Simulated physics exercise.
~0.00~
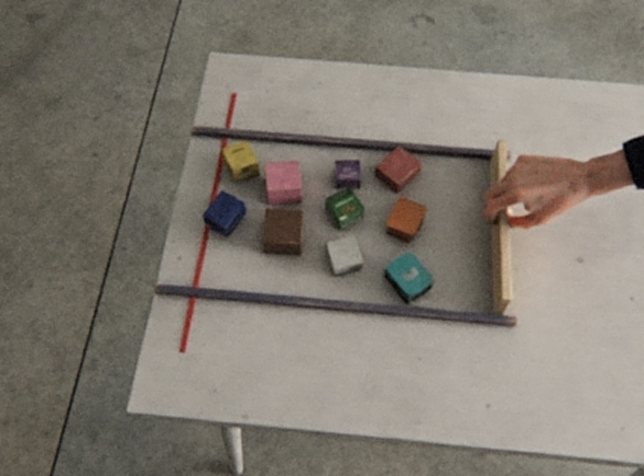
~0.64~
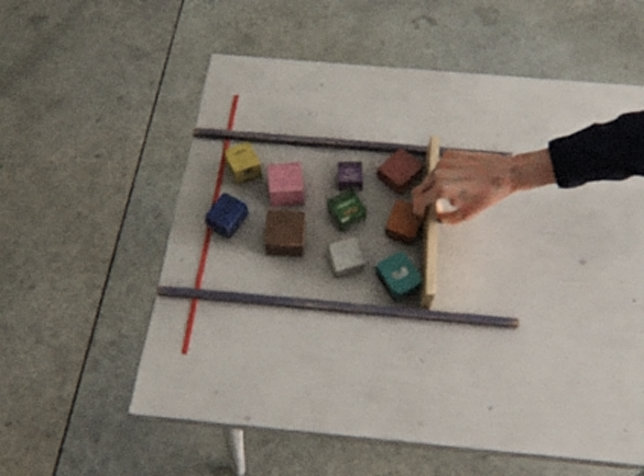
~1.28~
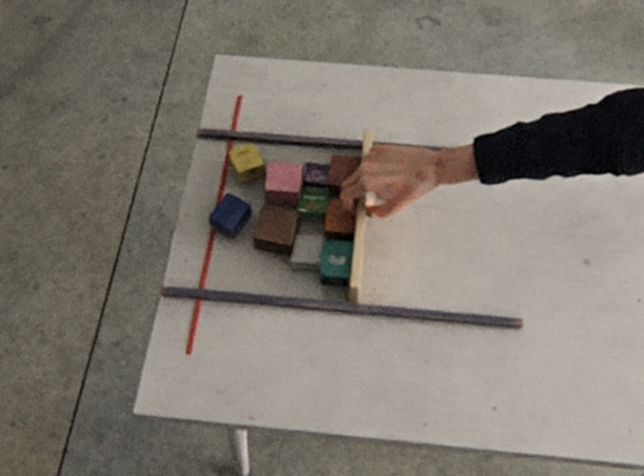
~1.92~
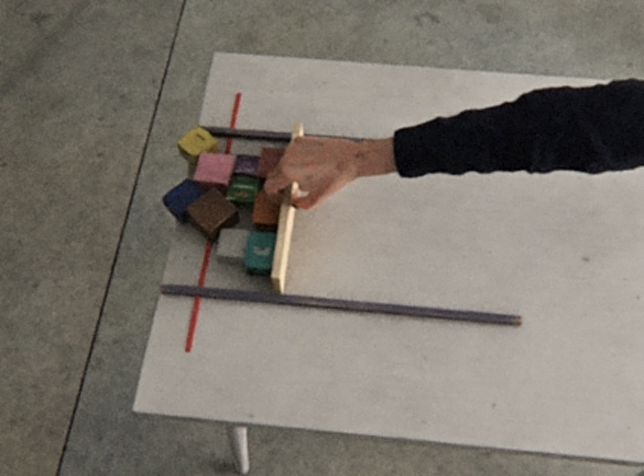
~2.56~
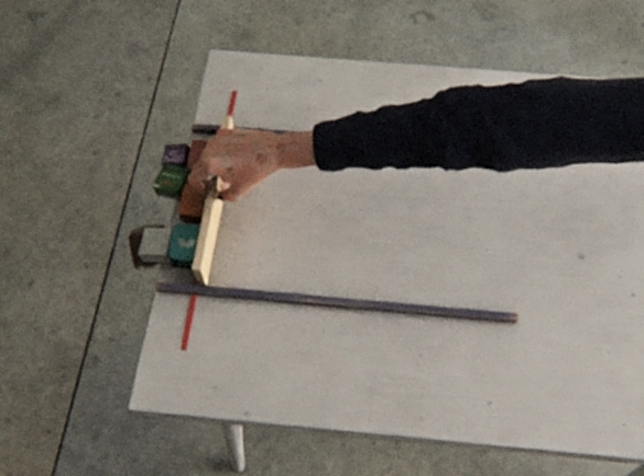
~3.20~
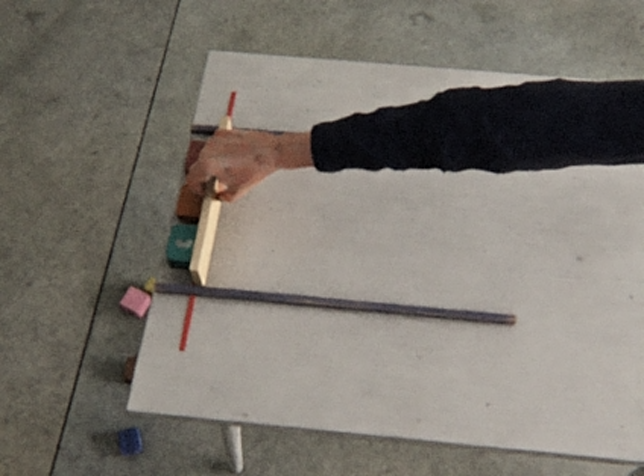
On a pale table above a concrete floor, ten small coloured blocks lie scattered between two dark rails, with a red strip of tape near the left edge. A hand grips an upright wooden board at the right and slides it left, gathering the turquoise, orange and red blocks first. The blocks bunch together, and the blue, yellow and pink ones are pushed to the edge. As the board reaches the tape, blocks spill over the side. The hand stops there, leaving the red, orange and turquoise blocks at the edge while the other seven have gone over.
